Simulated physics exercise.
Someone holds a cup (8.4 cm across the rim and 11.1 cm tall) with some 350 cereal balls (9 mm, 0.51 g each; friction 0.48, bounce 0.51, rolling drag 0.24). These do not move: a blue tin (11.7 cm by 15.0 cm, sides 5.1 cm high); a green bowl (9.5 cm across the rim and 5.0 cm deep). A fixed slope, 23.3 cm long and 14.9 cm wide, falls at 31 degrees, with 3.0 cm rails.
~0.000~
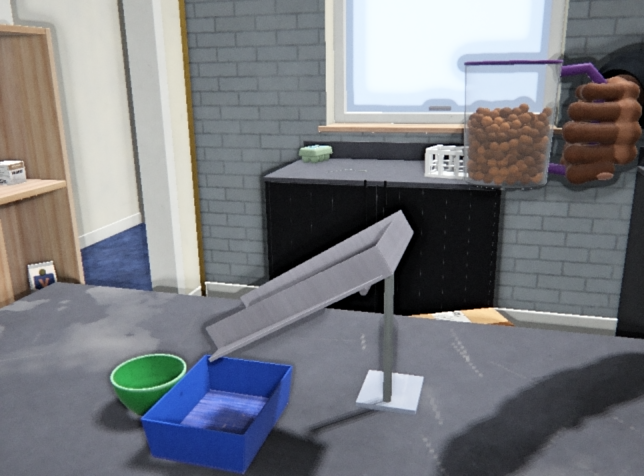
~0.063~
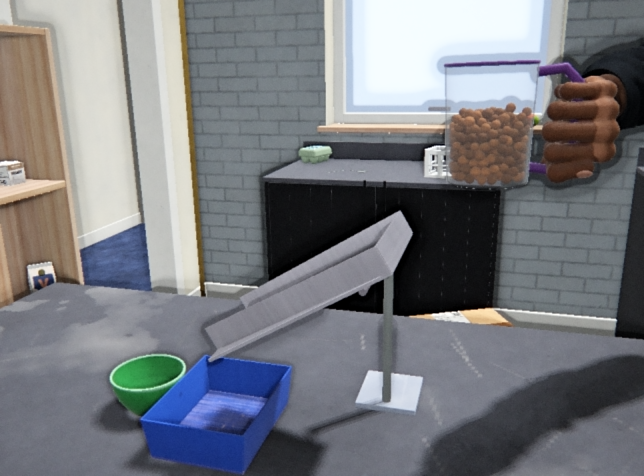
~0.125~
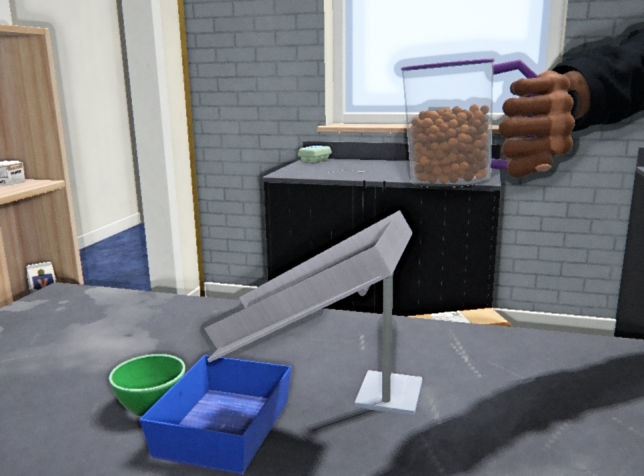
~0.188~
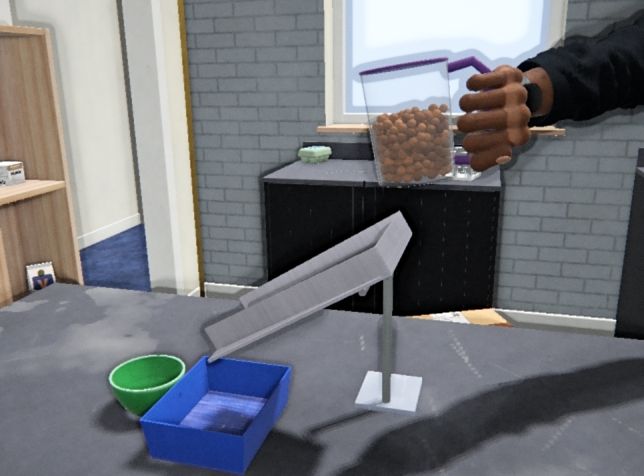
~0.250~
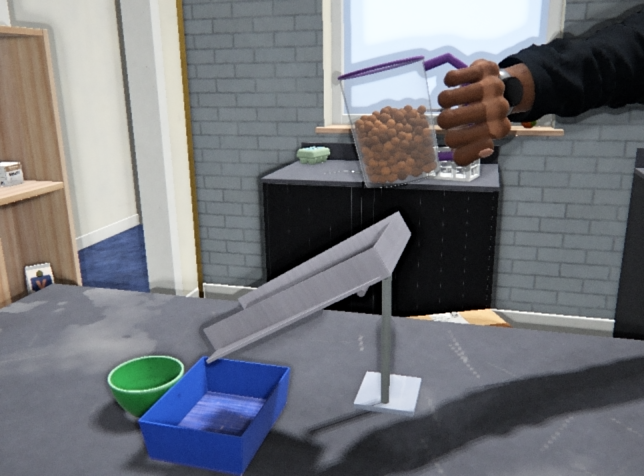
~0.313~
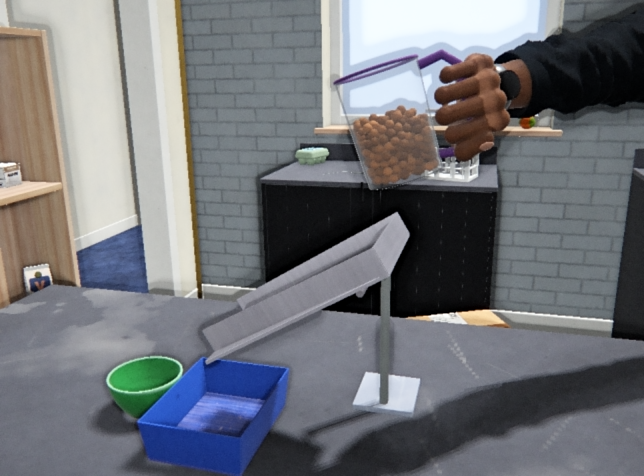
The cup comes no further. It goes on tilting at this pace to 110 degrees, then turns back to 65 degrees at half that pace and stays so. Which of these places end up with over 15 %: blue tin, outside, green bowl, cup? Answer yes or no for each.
Blue tin - yes; outside everything - no; green bowl - no; cup - yes.
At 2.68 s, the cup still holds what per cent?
At that moment, some 45 per cent of the load remains.
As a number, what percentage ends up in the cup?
It comes to roughly 45 in a hundred.
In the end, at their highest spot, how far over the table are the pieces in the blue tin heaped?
2.0 cm.
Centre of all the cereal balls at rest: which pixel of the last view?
About pixel (259, 420).
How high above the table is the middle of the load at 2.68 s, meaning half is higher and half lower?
I'd say close to 2 centimetres.
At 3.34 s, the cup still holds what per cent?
Some 45 per cent is still held.
Then, at 1.22 s, tilt 79 degrees; cup 100 %; middle of all pieces near (410, 132).
After 1.98 s, tilt 104 degrees; blue tin 5 %, slope 35 %, cup 60 %; middle of all pieces near (343, 205).
After 2.68 s, tilt 80 degrees; outside 5 %, blue tin 40 %, green bowl 5 %, cup 45 %; middle of all pieces near (272, 303).
Then, at 3.34 s, tilt 65 degrees; outside 5 %, blue tin 40 %, green bowl 5 %, cup 45 %; middle of all pieces near (270, 304).
At rest (3.6 s), outside 5 %, blue tin 40 %, slope 0 %, green bowl 5 %, cup 45 %.
